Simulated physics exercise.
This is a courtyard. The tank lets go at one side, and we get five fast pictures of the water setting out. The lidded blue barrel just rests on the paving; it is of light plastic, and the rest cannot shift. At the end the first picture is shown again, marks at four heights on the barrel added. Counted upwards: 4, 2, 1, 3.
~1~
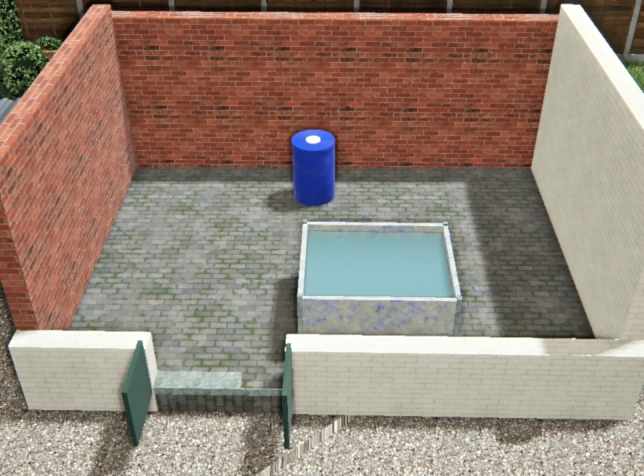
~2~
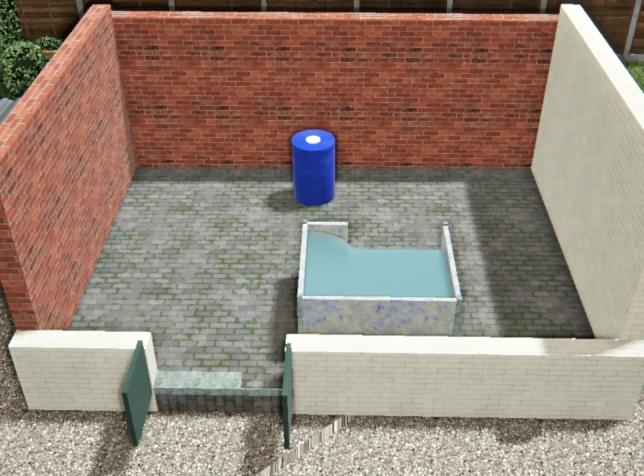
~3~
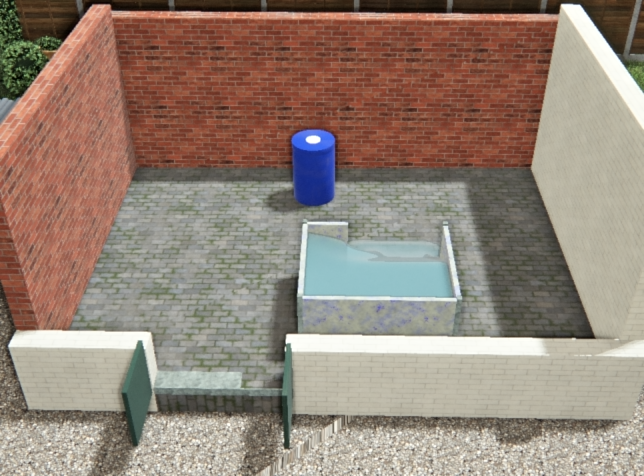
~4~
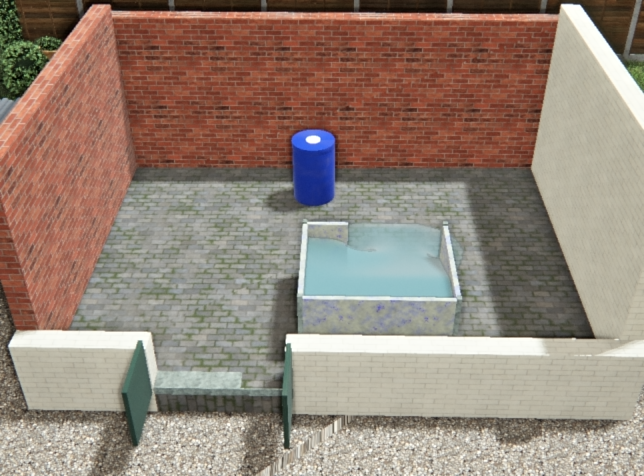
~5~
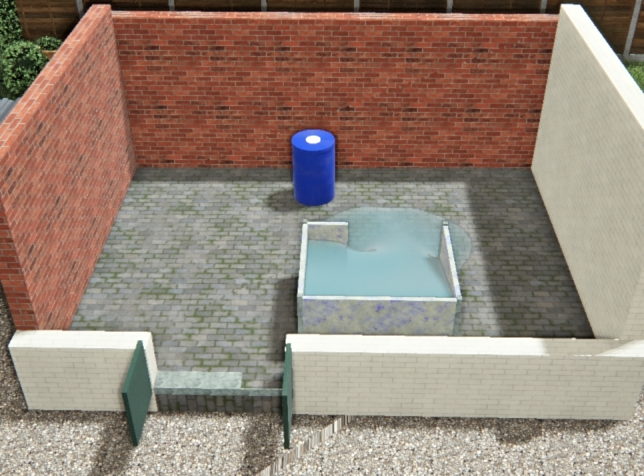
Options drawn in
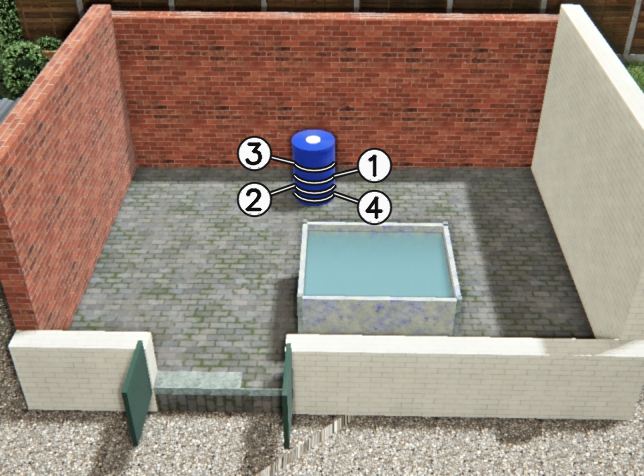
A paved courtyard with red brick walls at the back and left and a cream wall at the right is seen from above the low front wall, the view staying still. A pale-rimmed tank full of blue-green water sits right of centre, with a blue barrel behind it and an open green gate at front left. The tank's back side opens, and water pours out and spreads over the paving behind.
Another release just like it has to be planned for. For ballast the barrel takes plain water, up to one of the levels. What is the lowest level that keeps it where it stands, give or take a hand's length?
The answer is mark 2.
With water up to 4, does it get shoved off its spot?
Yes.
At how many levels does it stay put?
Three of them.
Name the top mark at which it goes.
Mark 4.
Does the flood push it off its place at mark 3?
No.
On the marked copy, 1 at (313, 183); 2 at (314, 193); 3 at (313, 170); 4 at (314, 200); from the bottom up 4, 2, 1, 3.
If 1 is chosen, it does not move.
If 2 is chosen, it does not move.
If 3 is chosen, it does not move.
If 4 is chosen, it is pushed about twice its own width away.
